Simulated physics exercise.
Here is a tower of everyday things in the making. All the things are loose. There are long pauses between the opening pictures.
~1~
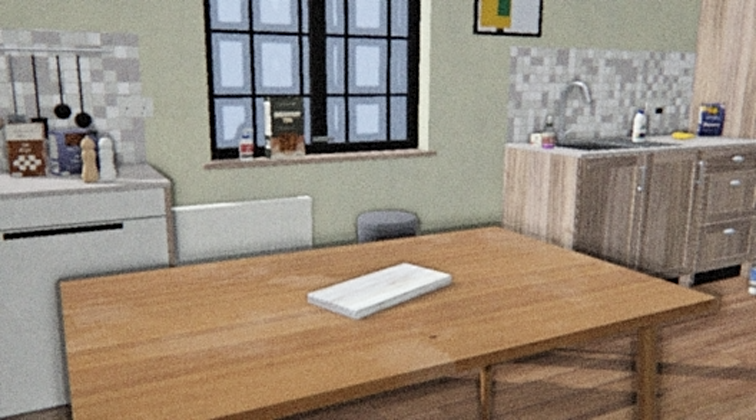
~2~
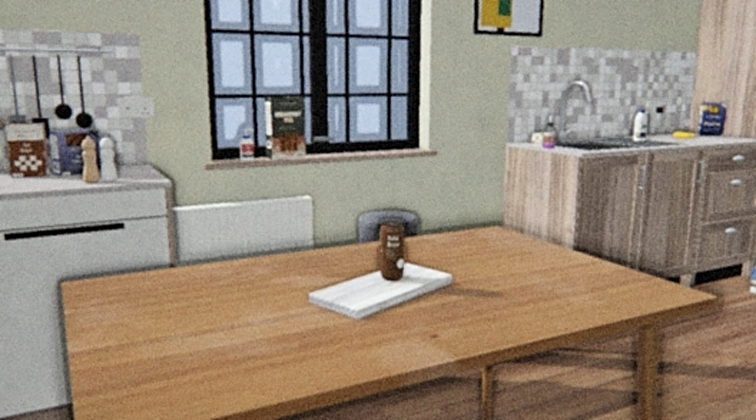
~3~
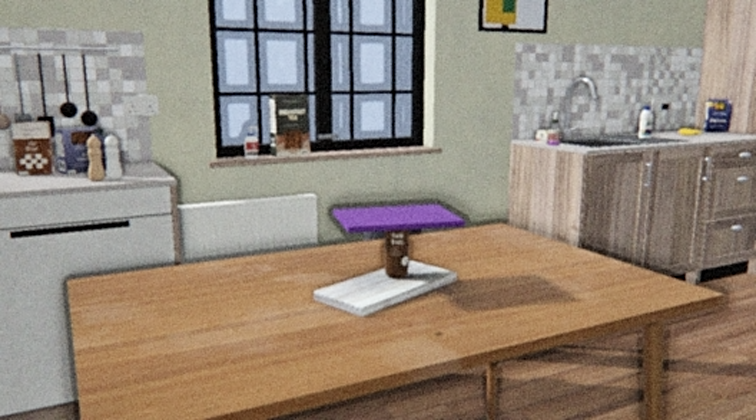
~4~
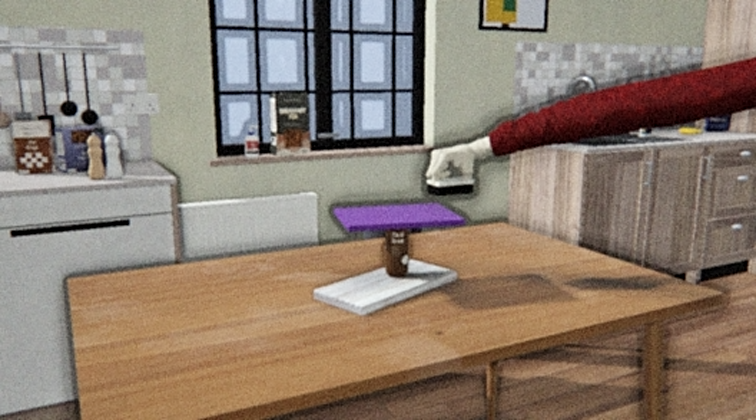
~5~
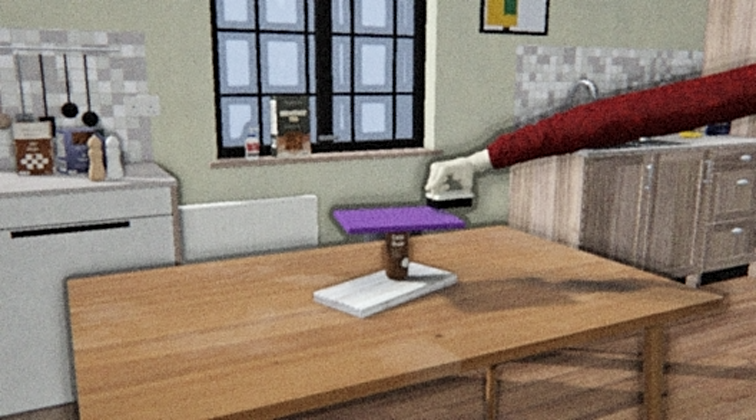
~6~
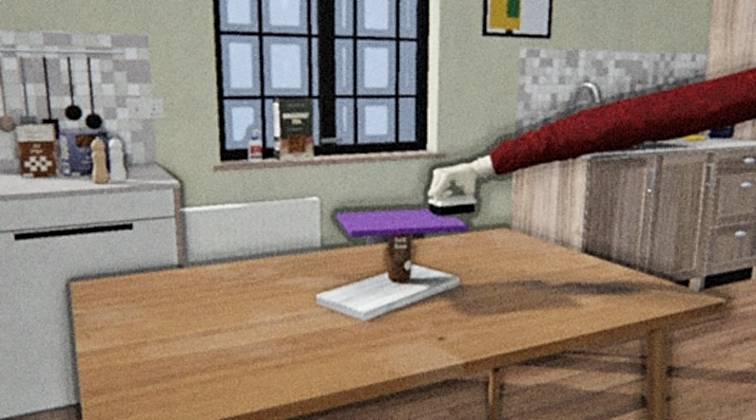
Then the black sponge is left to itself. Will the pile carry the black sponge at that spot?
It comes apart.
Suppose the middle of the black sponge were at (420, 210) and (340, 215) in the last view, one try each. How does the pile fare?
First try: It stays up; second try: It loses its balance.
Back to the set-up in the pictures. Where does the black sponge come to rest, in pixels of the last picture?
Near (533, 264).
Then, 0.40 s on from there, black sponge now fallen.
Then, 0.60 s on from there, things are still on the move.
In the end, fallen, black sponge; the other 3 unmoved. At the end, from the last picture's camera, black sponge near (533, 264). The pile gives way.
